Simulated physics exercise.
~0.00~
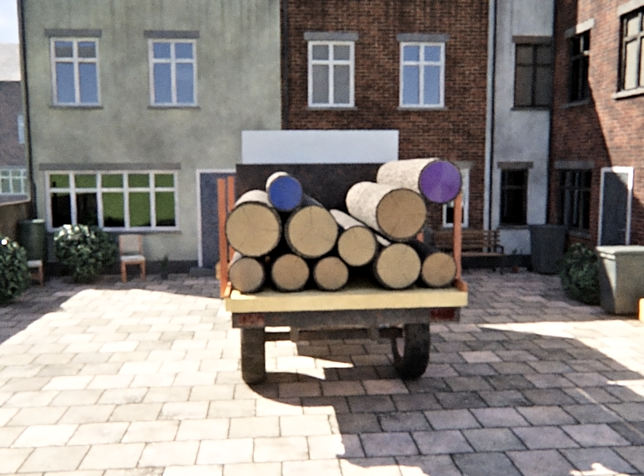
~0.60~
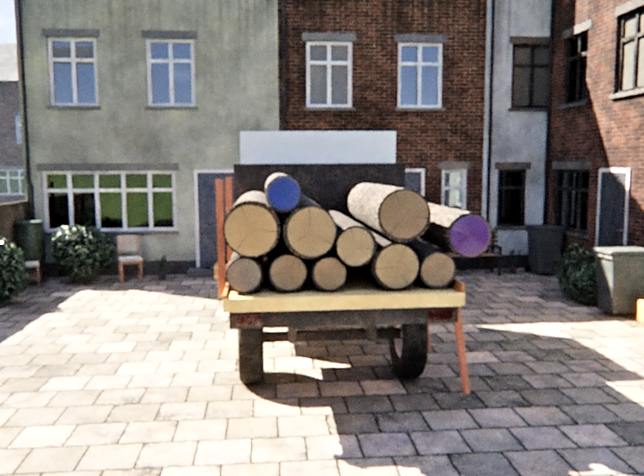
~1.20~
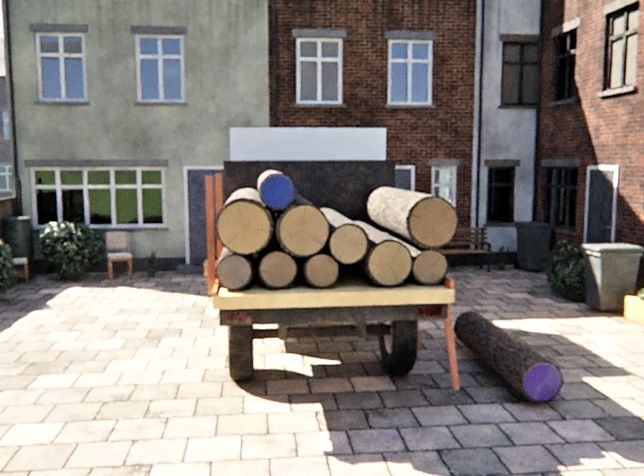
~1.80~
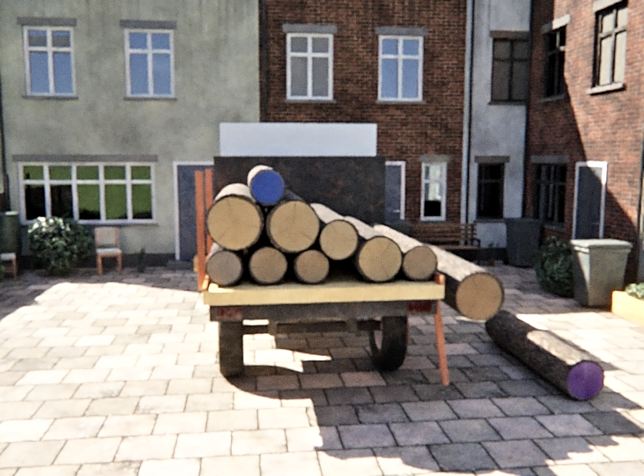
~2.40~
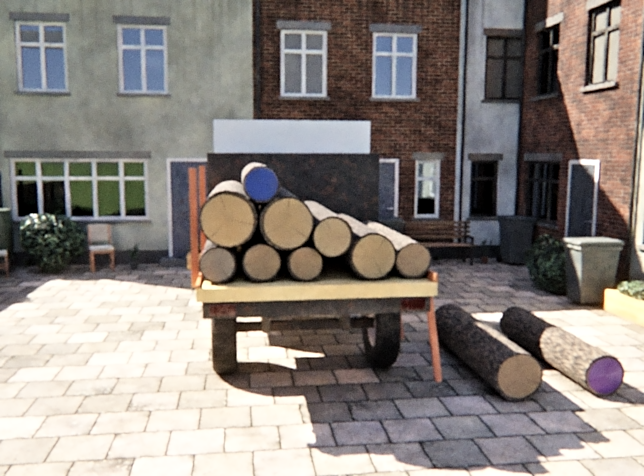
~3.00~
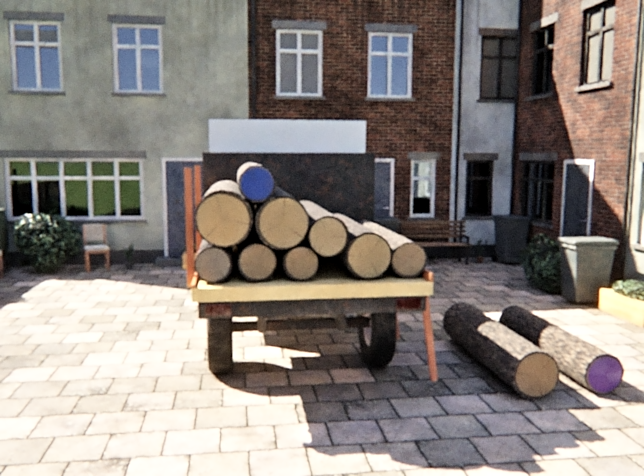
Two logs, the purple-ended one first, roll off the lorry's right side onto the paving.
